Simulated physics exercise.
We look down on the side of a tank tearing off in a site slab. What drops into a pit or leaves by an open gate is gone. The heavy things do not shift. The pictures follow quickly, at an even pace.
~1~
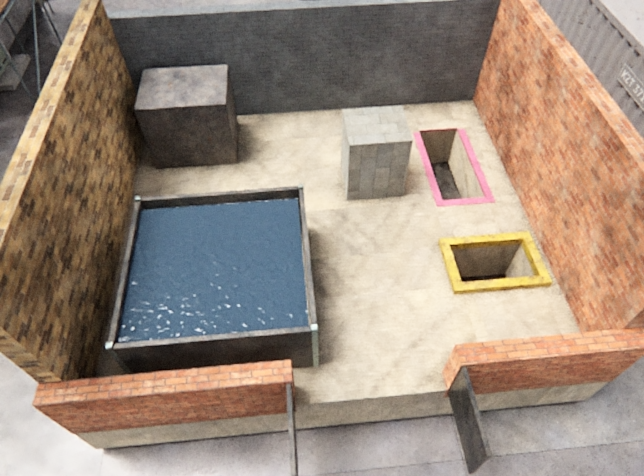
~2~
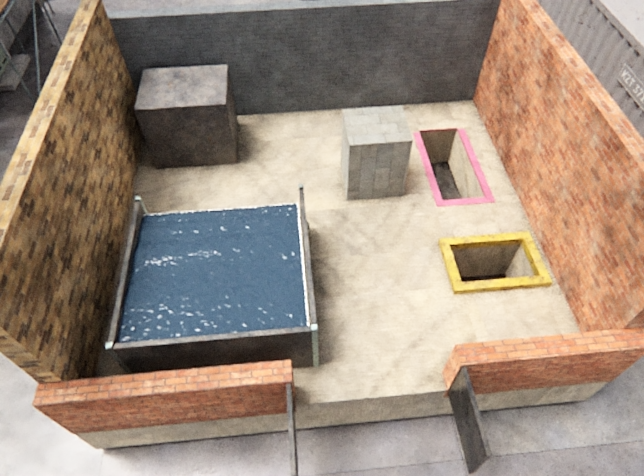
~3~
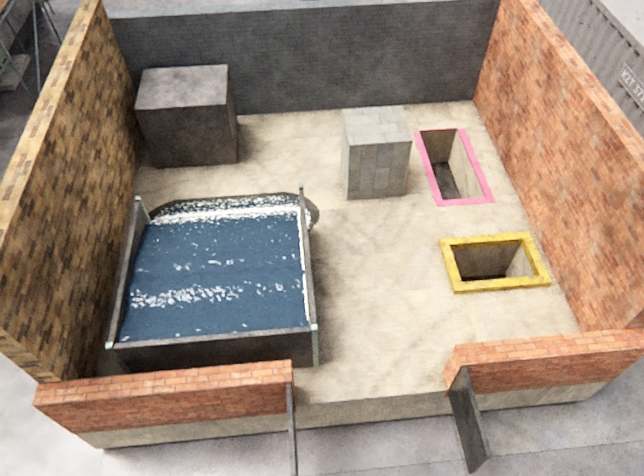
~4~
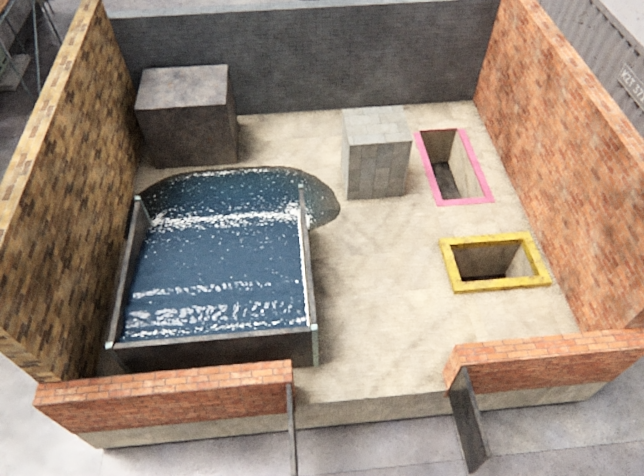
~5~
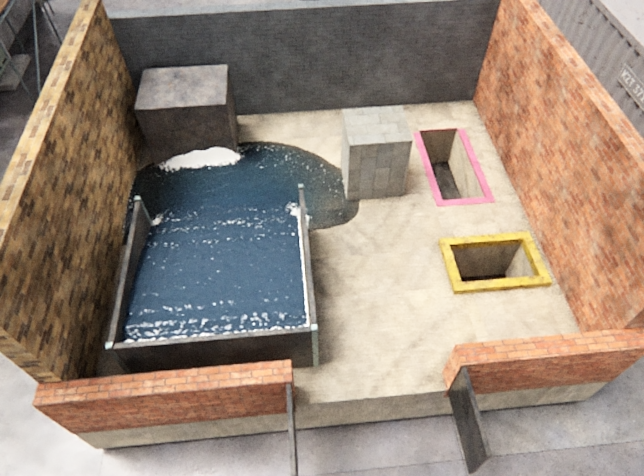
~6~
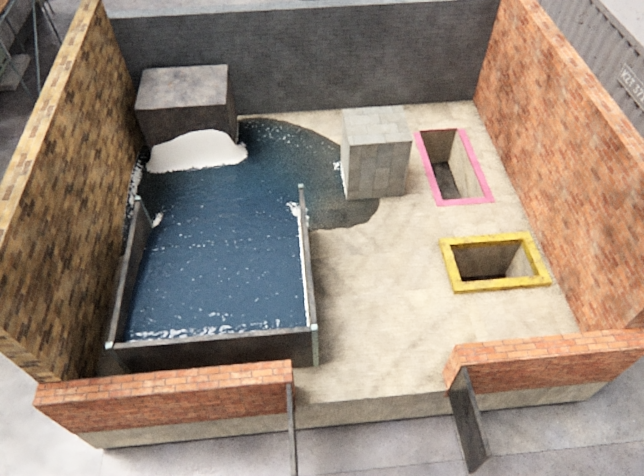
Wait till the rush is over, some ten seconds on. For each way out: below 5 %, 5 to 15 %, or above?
One by one: The gate takes between 5 and 15 %; the pink pit takes above 15 %; the yellow pit takes not even 5 %.
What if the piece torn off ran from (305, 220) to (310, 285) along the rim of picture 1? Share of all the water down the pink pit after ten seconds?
Roughly, in per cent: Pink 30.
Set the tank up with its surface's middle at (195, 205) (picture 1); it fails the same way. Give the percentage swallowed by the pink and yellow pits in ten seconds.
Roughly, in per cent: Pink 45, yellow 2.
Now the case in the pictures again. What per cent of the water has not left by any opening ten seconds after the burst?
About 56 per cent.
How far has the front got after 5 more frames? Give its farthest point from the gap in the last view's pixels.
At about (382, 111).
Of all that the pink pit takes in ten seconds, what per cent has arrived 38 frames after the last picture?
About 70 per cent.
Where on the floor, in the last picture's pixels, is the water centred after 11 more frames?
Close to (243, 200).
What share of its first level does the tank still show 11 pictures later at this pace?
Close to 28 %.
A moment on, water covers 40 % of the floor; the gate 0 %, the pink pit 0 %, the yellow pit 0 %.
Next, water covers 50 % of the floor; the gate 0 %, the pink pit 1 %, the yellow pit 0 %.
Then, water covers 65 % of the floor; the gate 0 %, the pink pit 9 %, the yellow pit 0 %.
Later, water covers 95 % of the floor; the gate 2 %, the pink pit 24 %, the yellow pit 1 %.
In the end, water covers 95 % of the floor; the gate 8 %, the pink pit 34 %, the yellow pit 2 %.
